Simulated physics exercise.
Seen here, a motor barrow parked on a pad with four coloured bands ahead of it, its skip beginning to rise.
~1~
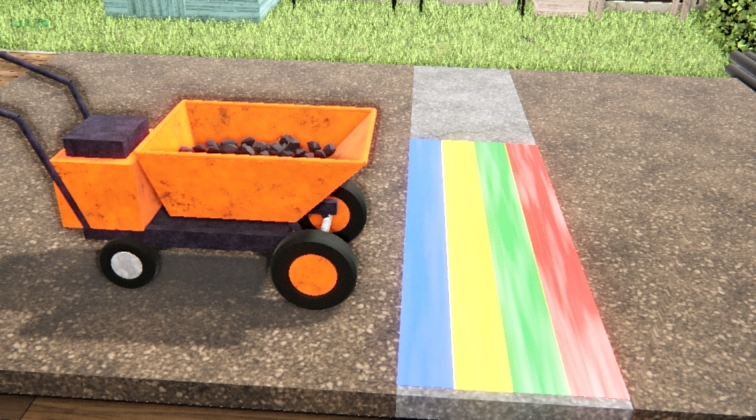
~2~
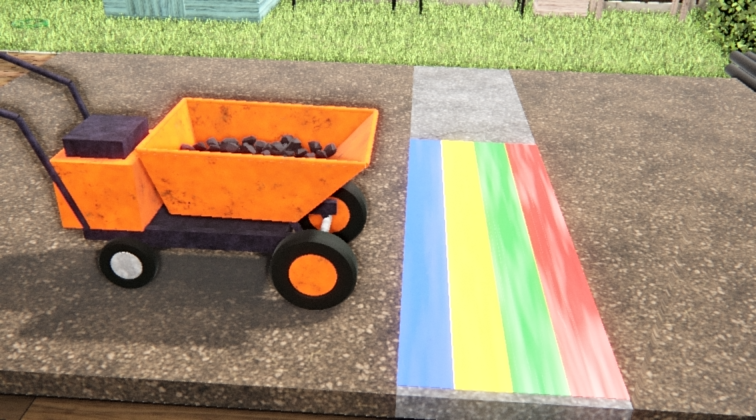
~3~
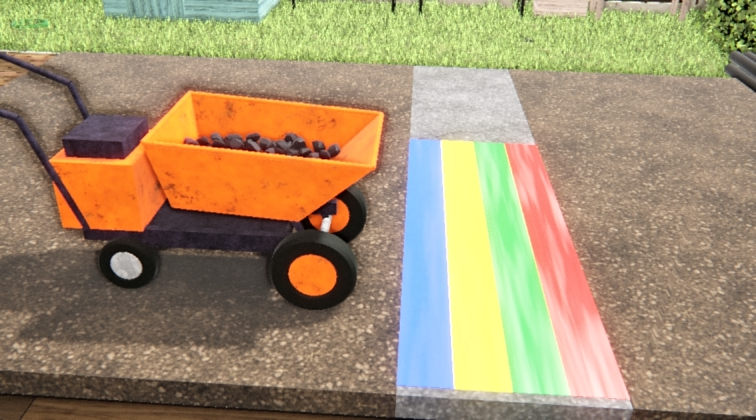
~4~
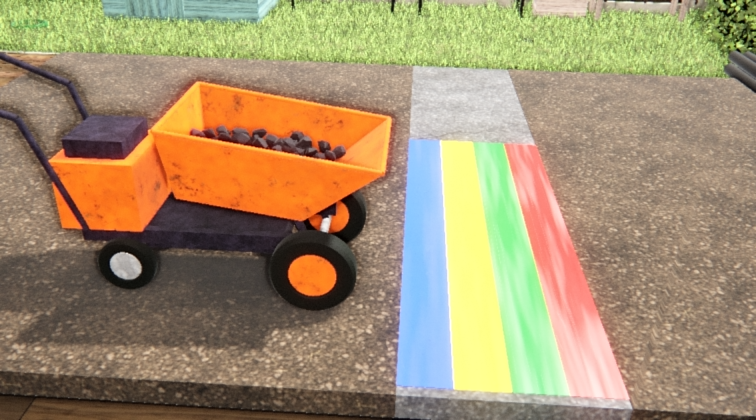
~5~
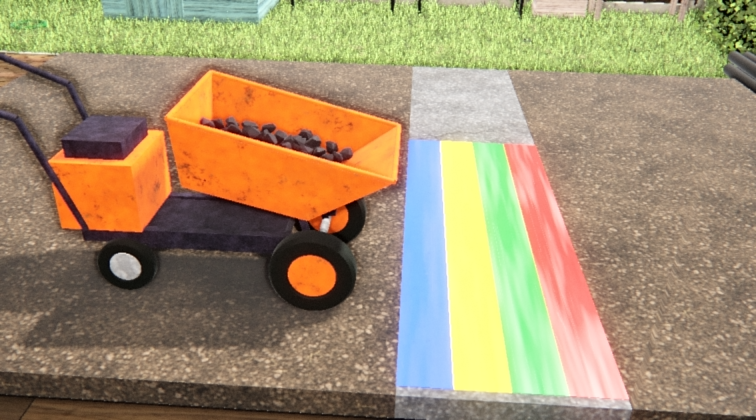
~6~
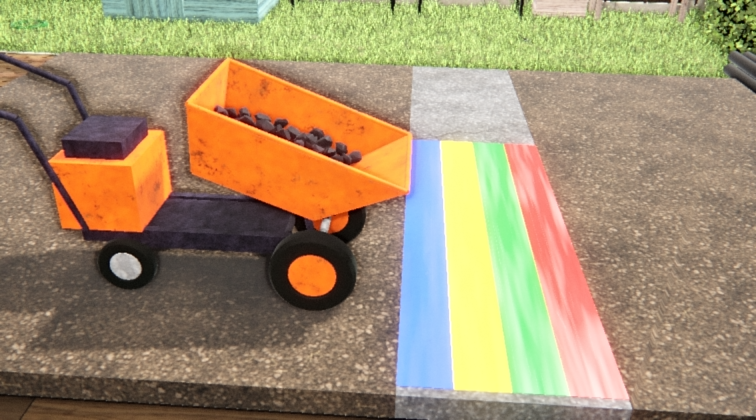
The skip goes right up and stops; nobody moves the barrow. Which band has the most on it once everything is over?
Yellow.
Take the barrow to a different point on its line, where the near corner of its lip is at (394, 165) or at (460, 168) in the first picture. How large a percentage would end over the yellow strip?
That works out to 20 per cent for the first position and 0 per cent for the second.
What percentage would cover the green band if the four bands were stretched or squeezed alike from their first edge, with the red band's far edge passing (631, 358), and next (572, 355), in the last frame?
About 20 and 20 per cent.
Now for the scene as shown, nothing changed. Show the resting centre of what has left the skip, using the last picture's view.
Roughly at (488, 279), give or take.
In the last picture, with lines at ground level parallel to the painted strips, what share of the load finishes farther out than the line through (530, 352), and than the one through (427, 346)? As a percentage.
The first comes to 20 %, the second to 70 %.
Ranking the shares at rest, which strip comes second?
The next spot goes to the green one.
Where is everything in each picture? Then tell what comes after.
In the first picture, lip of the skip at (364, 164), level; top of the load at (250, 155), lumps of coal; blue strip at (426, 341); yellow strip at (479, 344); green strip at (532, 347); red strip at (586, 350).
In the second picture, lip of the skip at (366, 165), tipped barely; top of the load at (251, 155).
In the third picture, lip of the skip at (372, 168), tipped barely; top of the load at (236, 160).
In the fourth picture, lip of the skip at (382, 174), tipped a little; top of the load at (242, 155).
In the fifth picture, lip of the skip at (393, 182), tipped a little; top of the load at (241, 143).
In the sixth picture, lip of the skip at (407, 192), tipped clearly; top of the load at (236, 132); blue strip at (425, 342); yellow strip at (478, 345); green strip at (531, 348); red strip at (585, 351).
Soon, skip tipped steeply; all in the skip.
A while on, skip tipped right over; most in the skip; a stray few over the blue strip; about a quarter over the yellow strip; a stray few over the green strip.
Towards the end, skip tipped right over; about a third in the skip; a stray few over the blue strip; about a third over the yellow strip; about a quarter over the green strip; a stray few over the red strip; a stray few off the paint.
Finally, skip tipped right over; about a third in the skip; a stray few over the blue strip; about a third over the yellow strip; about a quarter over the green strip; a small part over the red strip; a stray few off the paint.
